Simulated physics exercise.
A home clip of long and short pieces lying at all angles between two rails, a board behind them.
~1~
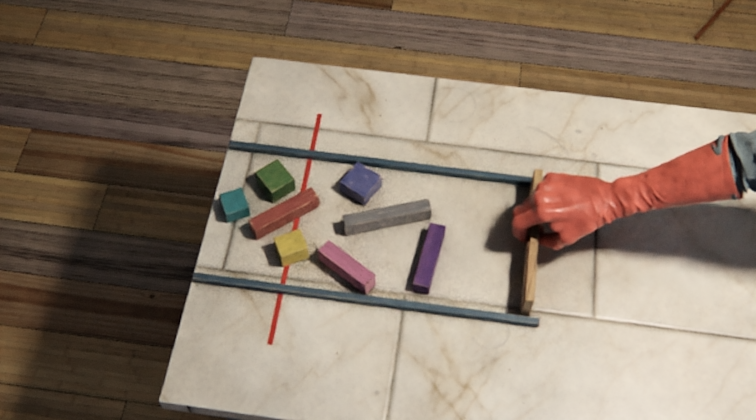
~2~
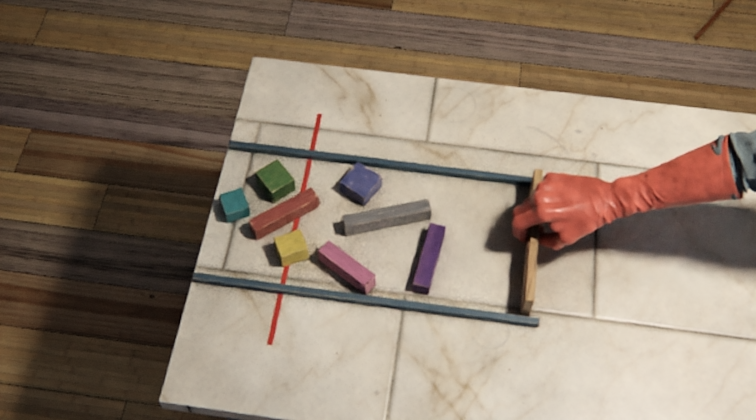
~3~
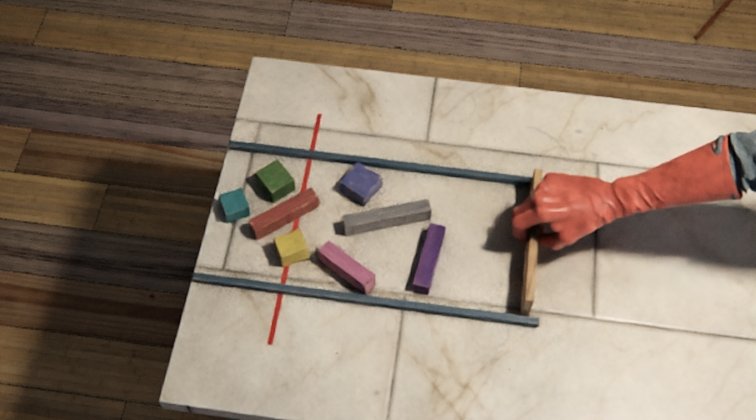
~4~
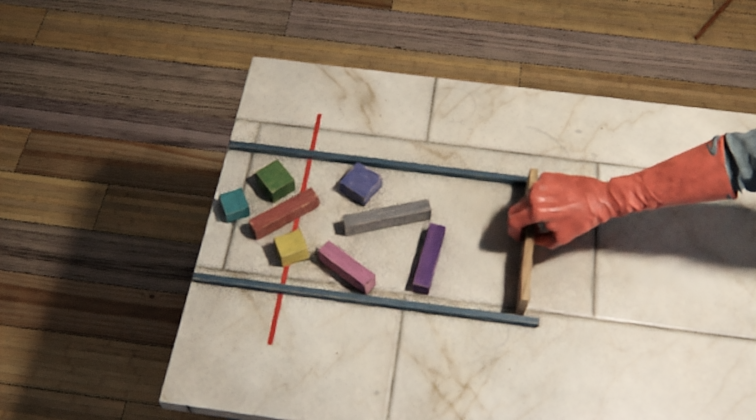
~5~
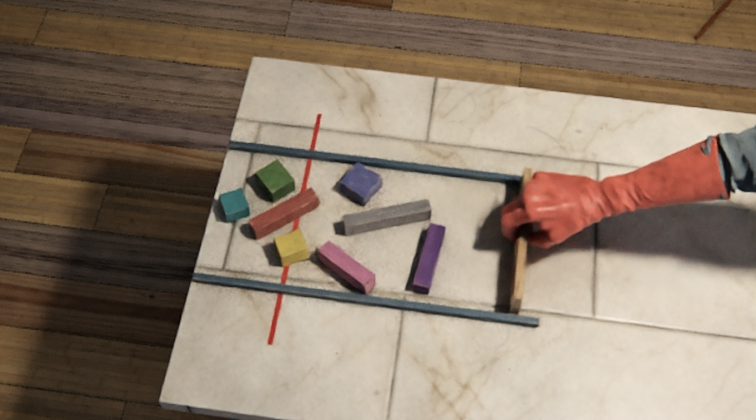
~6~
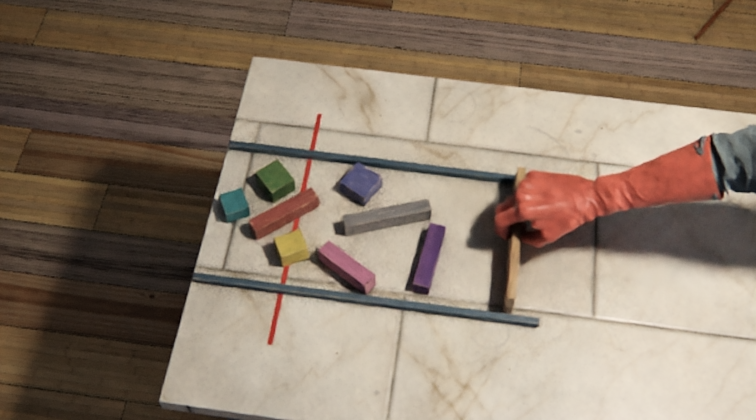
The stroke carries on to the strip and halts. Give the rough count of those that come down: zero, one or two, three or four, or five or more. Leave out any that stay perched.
Outcome: The number that fall off is zero.
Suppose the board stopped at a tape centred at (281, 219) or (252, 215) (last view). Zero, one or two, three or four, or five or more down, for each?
One after another: None; 3 or 4.
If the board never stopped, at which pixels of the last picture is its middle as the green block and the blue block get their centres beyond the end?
Near (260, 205) and (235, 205).
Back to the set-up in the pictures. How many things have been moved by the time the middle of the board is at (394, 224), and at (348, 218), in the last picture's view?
The counts are 3 and 5.
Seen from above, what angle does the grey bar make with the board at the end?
About 35°.
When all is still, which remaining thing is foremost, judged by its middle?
The turquoise block.
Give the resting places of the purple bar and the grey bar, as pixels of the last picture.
The purple bar stops around (283, 240); the grey bar around (264, 214).
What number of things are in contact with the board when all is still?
The number is 3.
A little later, none off yet; turquoise block at rest near (235, 205); green block at rest near (276, 181); red bar at rest near (285, 213).
When it is over, the number that fall off is zero.
